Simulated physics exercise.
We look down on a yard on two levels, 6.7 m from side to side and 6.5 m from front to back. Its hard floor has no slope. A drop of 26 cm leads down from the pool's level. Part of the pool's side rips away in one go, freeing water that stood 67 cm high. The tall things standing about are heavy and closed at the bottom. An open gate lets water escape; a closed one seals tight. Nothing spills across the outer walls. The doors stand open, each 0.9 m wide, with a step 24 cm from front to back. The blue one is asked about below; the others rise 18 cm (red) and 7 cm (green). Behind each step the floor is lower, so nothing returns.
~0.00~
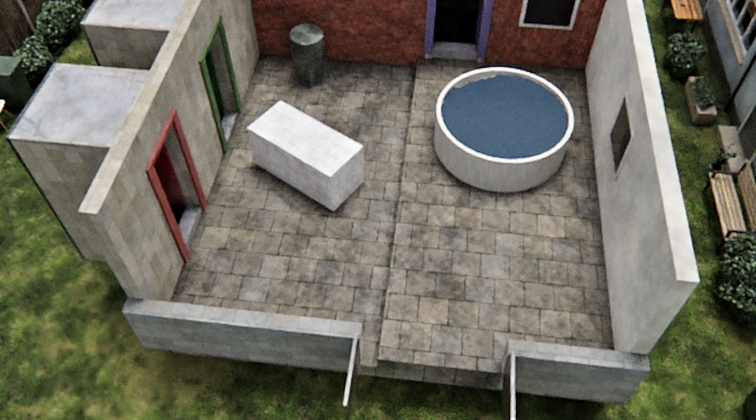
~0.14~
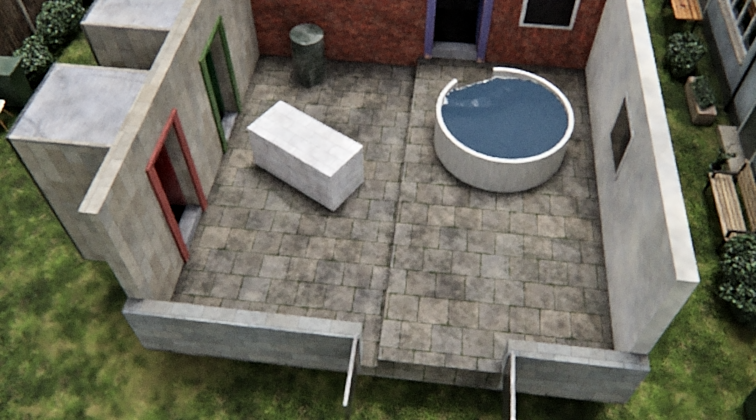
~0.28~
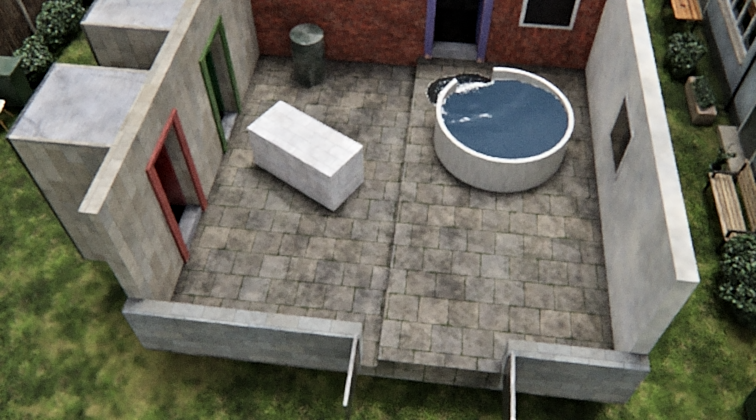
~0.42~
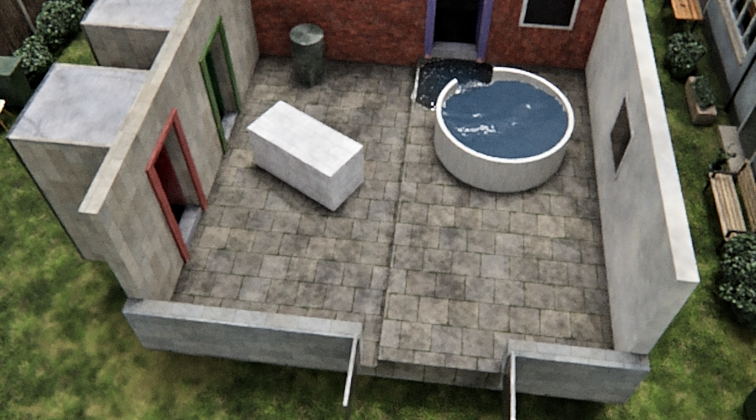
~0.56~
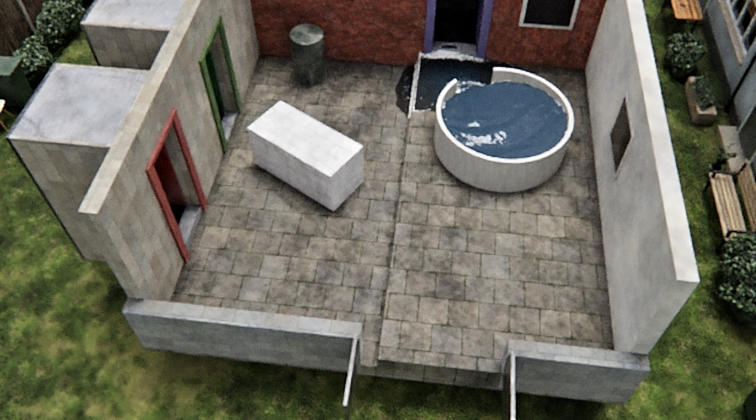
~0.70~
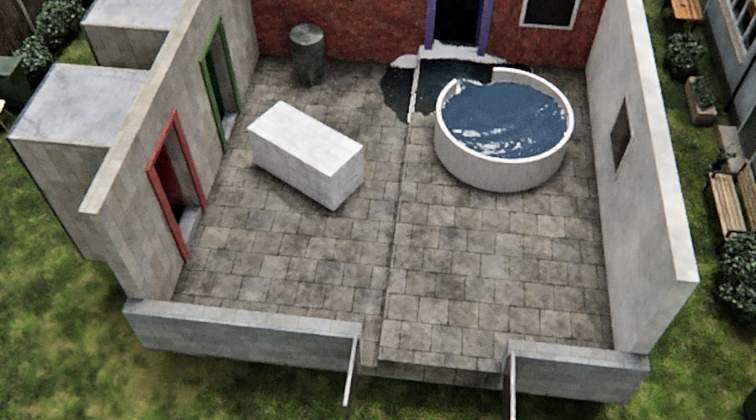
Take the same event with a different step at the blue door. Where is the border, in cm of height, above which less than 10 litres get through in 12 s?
Close to 35 cm is just enough.
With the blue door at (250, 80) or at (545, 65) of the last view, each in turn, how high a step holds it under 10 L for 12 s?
About 14.0 and 8.0 cm.
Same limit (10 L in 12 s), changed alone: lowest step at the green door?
Roughly 12.5 cm at green.
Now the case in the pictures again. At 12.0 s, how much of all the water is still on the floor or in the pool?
About 90 per cent.
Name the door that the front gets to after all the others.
The red one.
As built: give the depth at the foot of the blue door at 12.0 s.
Some 8.5 cm.
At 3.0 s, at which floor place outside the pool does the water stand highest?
At about (333, 71).
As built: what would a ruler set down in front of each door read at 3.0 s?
In cm: Red 0, blue 26, green 6.
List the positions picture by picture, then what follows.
The first frame shows still water, 67 cm deep, in the pool at (504, 116); the blue door at (458, 17) is dry.
In the second frame, water pours out on the far side and has run 0.3 m, to a hidden place; about 9 cm deep outside, 67 cm at the back.
In the third frame, water pours out on the far side and has run 0.8 m, to (444, 80); about 9 cm deep outside, 67 cm at the back.
In the fourth frame, the front is at (431, 65), 1.3 m from the gap on the far side; 1.9 m2 of floor is wet, 67 cm left at the back.
In the fifth frame, the gap is on the far side, the front 1.7 m out at (413, 66); the back of the pool holds 67 cm.
In the sixth frame, the front is at (390, 64), 2.1 m from the gap on the far side; 3.3 m2 of floor is wet, 65 cm left at the back; water is at the blue door at (458, 17).
After 1.4 s water covers 15 % of the floor, deepest (39 cm) near (464, 102); 36 cm at the blue door, 38 litres in over its 22 cm step.
After 3.0 s water covers 35 % of the floor, deepest (34 cm) near (333, 71); 26 cm at the blue door, 122 litres in over its 22 cm step.
After 12.0 s water covers 85 % of the floor, deepest (12 cm) near (261, 54); 9 cm at the blue door, 137 litres in over its 22 cm step.
At the blue door as built, the water arrived by 0.5 s and peaked near 36 cm at 1.4 s.
With a step of 32.5 cm, 23 litres would have come in within the 12 s; with 44 cm, 0 litres. So under 10 litres takes about 35 cm.
